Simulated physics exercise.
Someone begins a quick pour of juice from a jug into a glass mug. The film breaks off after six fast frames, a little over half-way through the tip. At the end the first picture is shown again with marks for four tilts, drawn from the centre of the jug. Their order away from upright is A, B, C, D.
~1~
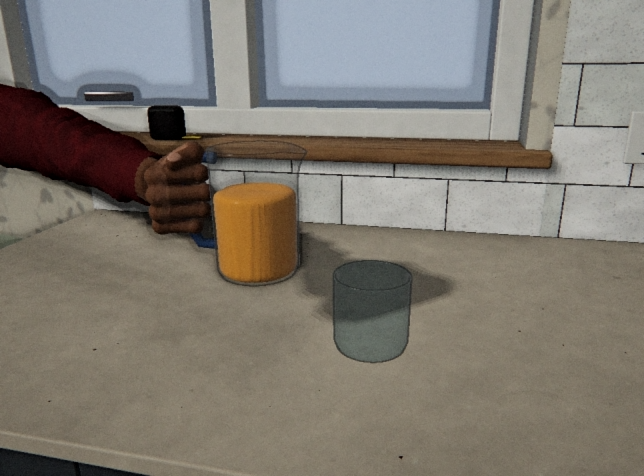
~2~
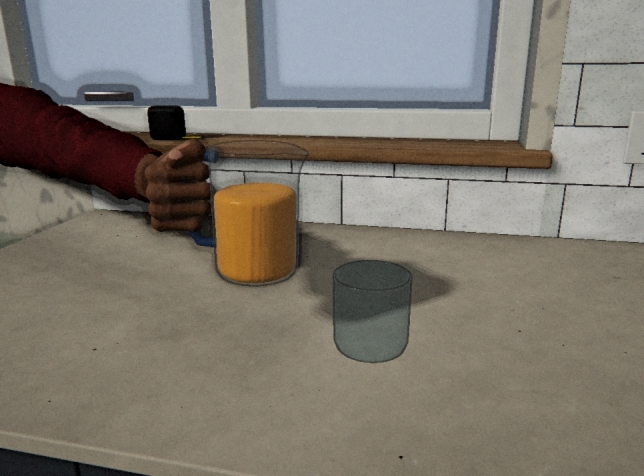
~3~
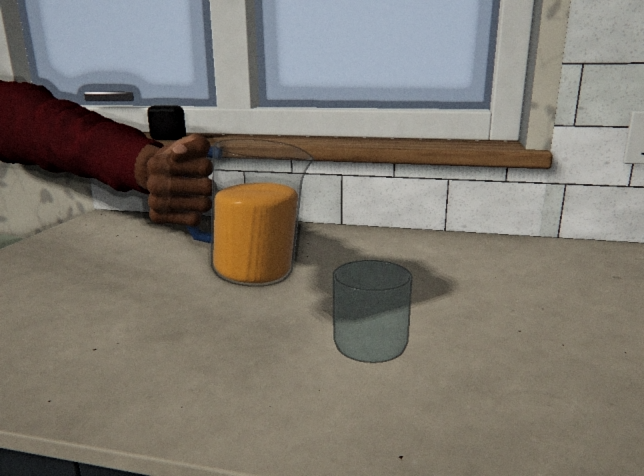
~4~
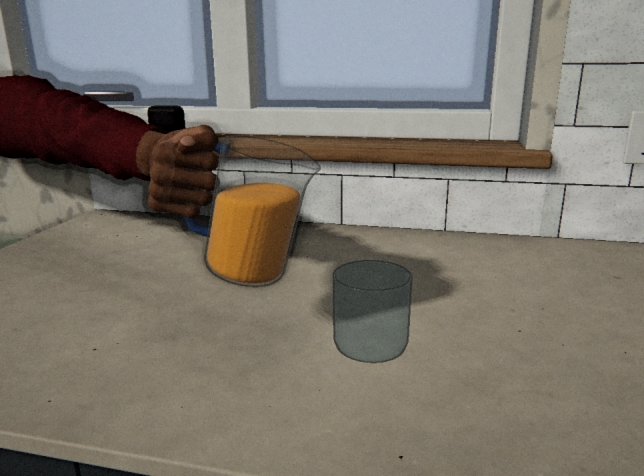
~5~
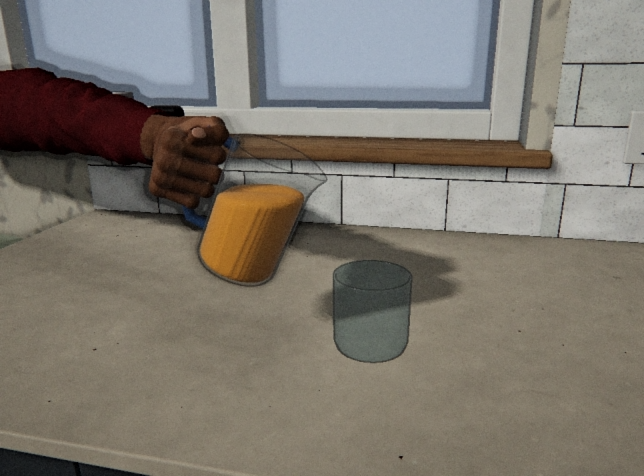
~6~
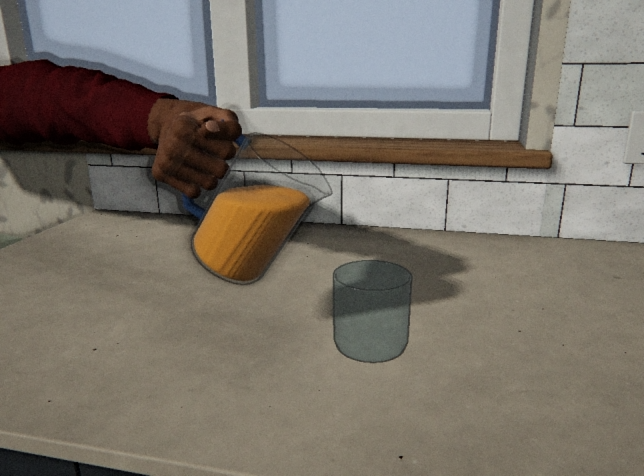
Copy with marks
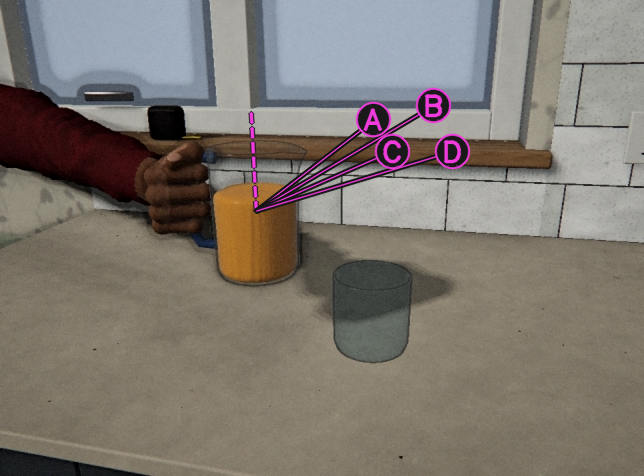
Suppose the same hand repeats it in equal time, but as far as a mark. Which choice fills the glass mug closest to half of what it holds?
D is best.
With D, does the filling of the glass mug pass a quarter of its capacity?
Yes, clearly.
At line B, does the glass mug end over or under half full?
Under half.
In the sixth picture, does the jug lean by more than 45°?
No.
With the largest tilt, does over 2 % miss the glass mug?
No.
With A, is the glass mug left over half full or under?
Under.
On the marked copy, A at (360, 130); B at (418, 114); C at (376, 158); D at (436, 156).
If A is chosen, the glass mug ends with about 8 % of what it can hold.
If B is chosen, the glass mug ends with about 17 % of what it can hold.
If C is chosen, the glass mug ends with about 29 % of what it can hold.
If D is chosen, the glass mug ends with about 47 % of what it can hold.
